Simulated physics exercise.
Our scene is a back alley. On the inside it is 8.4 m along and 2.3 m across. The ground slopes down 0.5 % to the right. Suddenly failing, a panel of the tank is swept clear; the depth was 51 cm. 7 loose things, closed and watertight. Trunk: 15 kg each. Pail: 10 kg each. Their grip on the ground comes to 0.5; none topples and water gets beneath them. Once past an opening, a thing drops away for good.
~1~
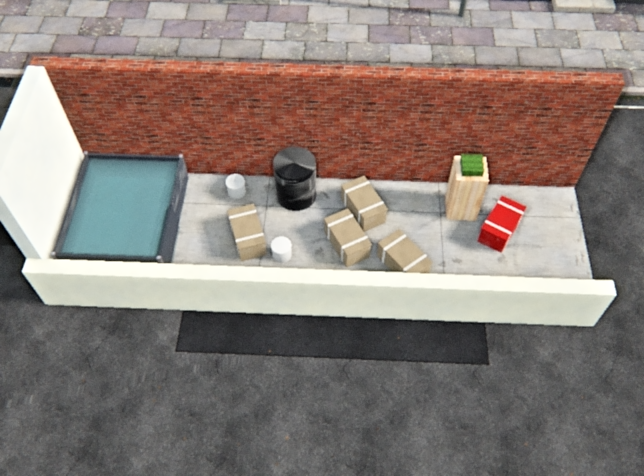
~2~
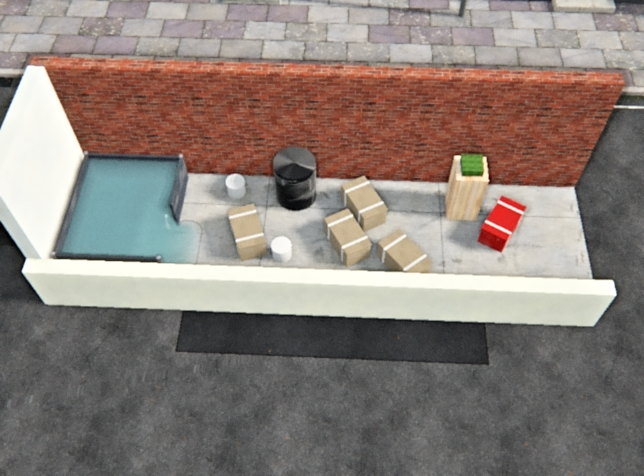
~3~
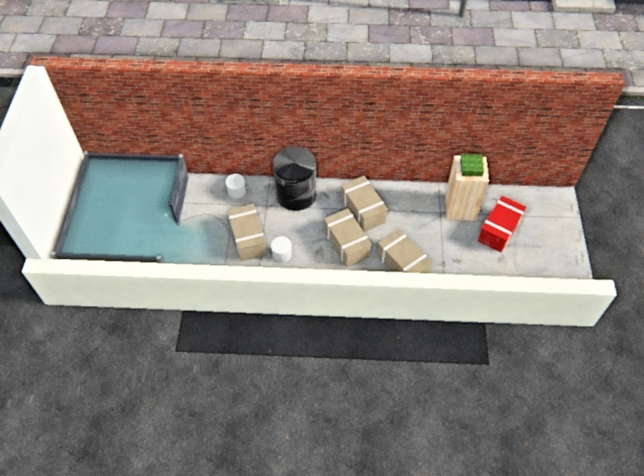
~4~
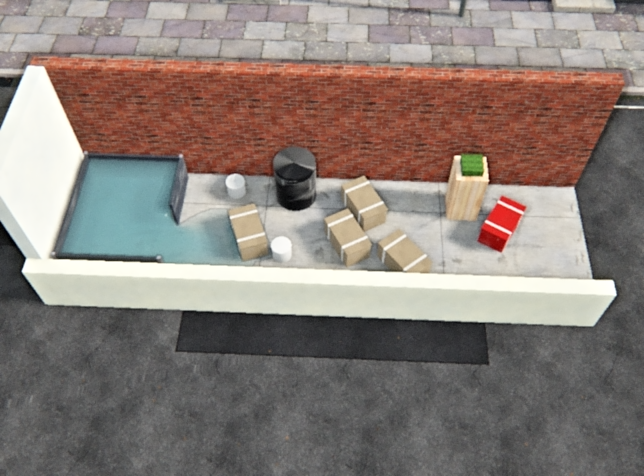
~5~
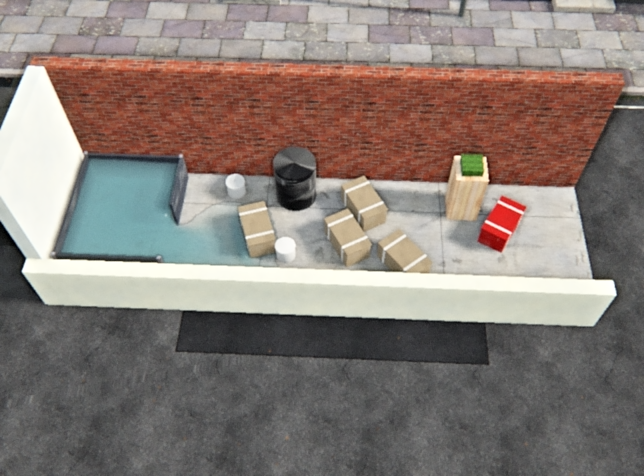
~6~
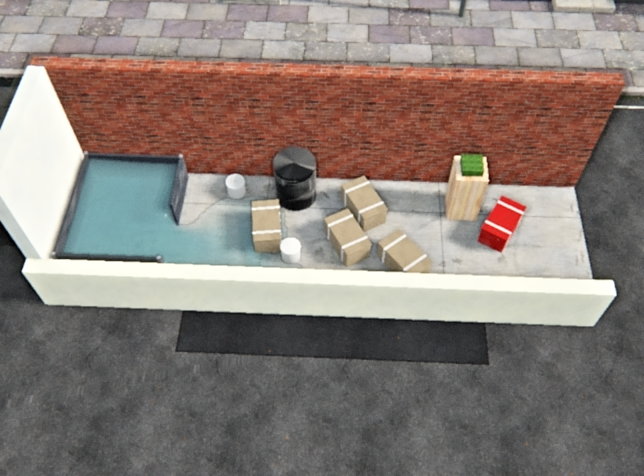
A walled back alley with a red brick wall behind and a low cream wall in front is seen from high above by a still camera. A dark-framed tank of teal water fills the left end, with tan boxes, small white containers and a black drum mid-floor, and a wooden planter and red trunk at right. The tank's right side opens, water spreads rightward across the paving, and the nearest box and white container shift slightly right.
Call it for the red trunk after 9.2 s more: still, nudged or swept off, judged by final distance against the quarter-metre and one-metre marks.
Swept off.
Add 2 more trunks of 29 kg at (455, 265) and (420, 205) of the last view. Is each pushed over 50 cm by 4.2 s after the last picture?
Result, in sequence: Exceeded; not exceeded.
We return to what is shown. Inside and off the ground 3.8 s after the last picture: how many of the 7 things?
At that time, 2.
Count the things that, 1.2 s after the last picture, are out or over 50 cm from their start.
The count is 4.
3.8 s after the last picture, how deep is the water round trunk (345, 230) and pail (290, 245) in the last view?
Around 5 cm and 6 cm.
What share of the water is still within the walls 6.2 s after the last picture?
Around 68 per cent of the water is still in there.
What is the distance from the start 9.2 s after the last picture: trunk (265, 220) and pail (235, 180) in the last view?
Taking them in order, the first is gone out and the second is 0 cm.
Then, 1.2 s after the last picture the red trunk is near (504, 217), 0.0 m from its start, aground; 0 of 7 are out; 1 afloat.
Then, 3.8 s after the last picture the red trunk has gone out; 2 of 7 are out; 2 afloat.
Then, 6.2 s after the last picture the red trunk has gone out; 5 of 7 are out; 1 afloat.
Then, 9.2 s after the last picture the red trunk has gone out; 5 of 7 are out; 0 afloat.
